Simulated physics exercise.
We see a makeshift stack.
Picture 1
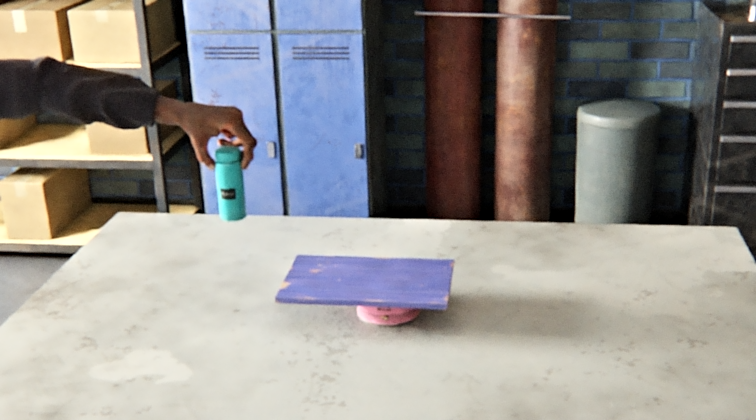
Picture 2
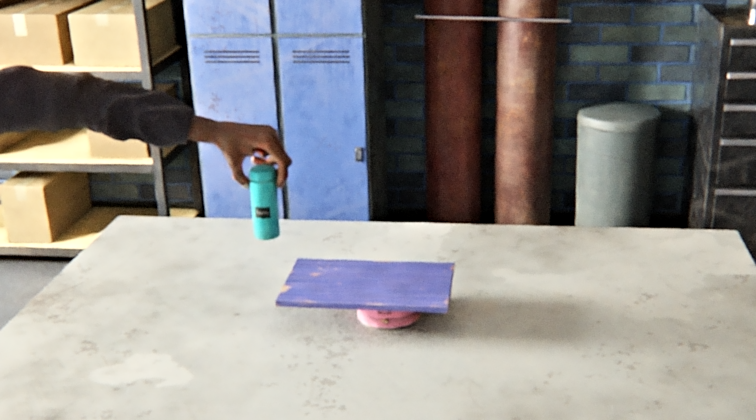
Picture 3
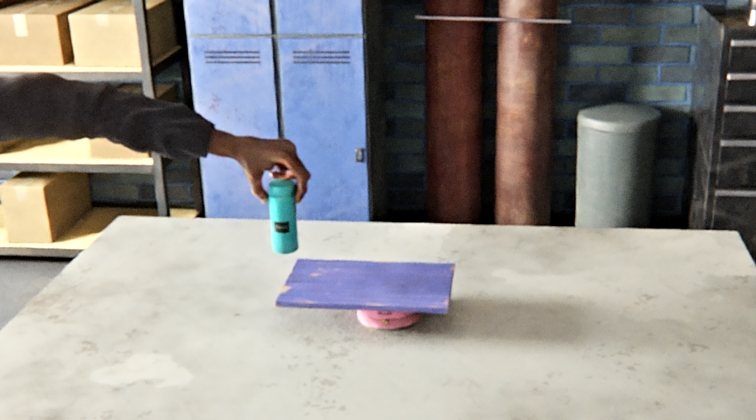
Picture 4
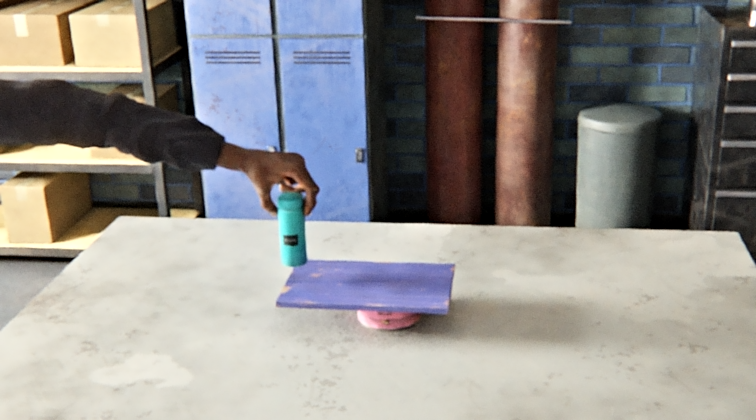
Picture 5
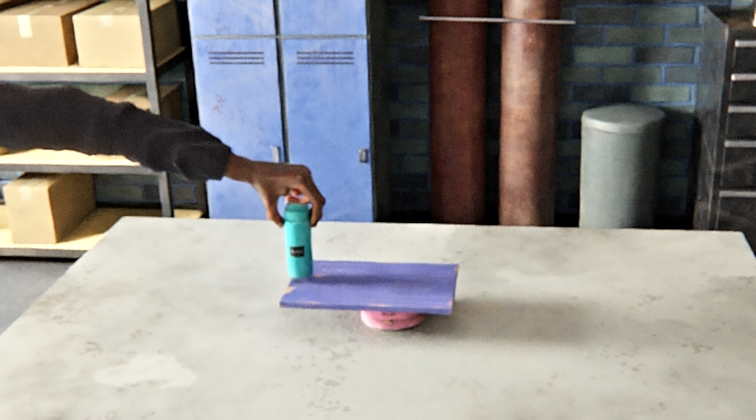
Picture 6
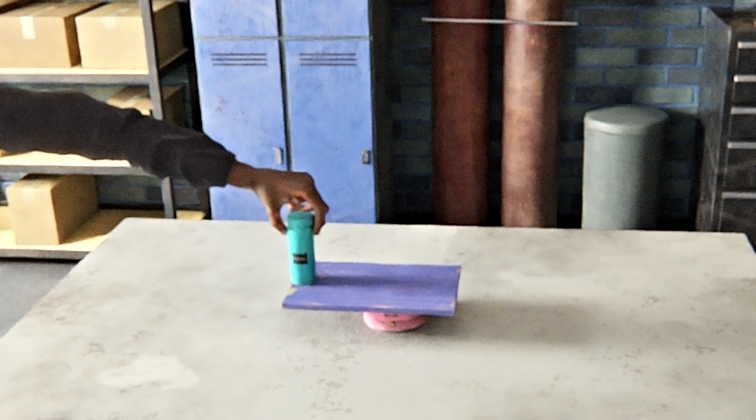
A hand in a dark sleeve reaches in from the left holding a turquoise shaker, moves it rightward and down, and sets it on the left end of a blue-purple board, still gripping it. The board rests on a small pink object on a pale, stained tabletop, seen from slightly above. Behind stand shelves of boxes, blue lockers, reddish-brown pipes and a grey bin, the view shifting very slightly.
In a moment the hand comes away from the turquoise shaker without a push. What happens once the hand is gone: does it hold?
Here the stack comes apart.
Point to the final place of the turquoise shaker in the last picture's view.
Near (257, 293).
Then, 0.50 s after the last picture, turquoise shaker now fallen; blue board tipped 26° from how it was.
Then, 0.70 s after the last picture, blue board tipped 18° from how it was.
Then, 0.90 s after the last picture, things are still on the move.
At rest, fallen, turquoise shaker; the other 2 in place. Seen from the same camera at the end, turquoise shaker near (257, 293). The stack gives way.
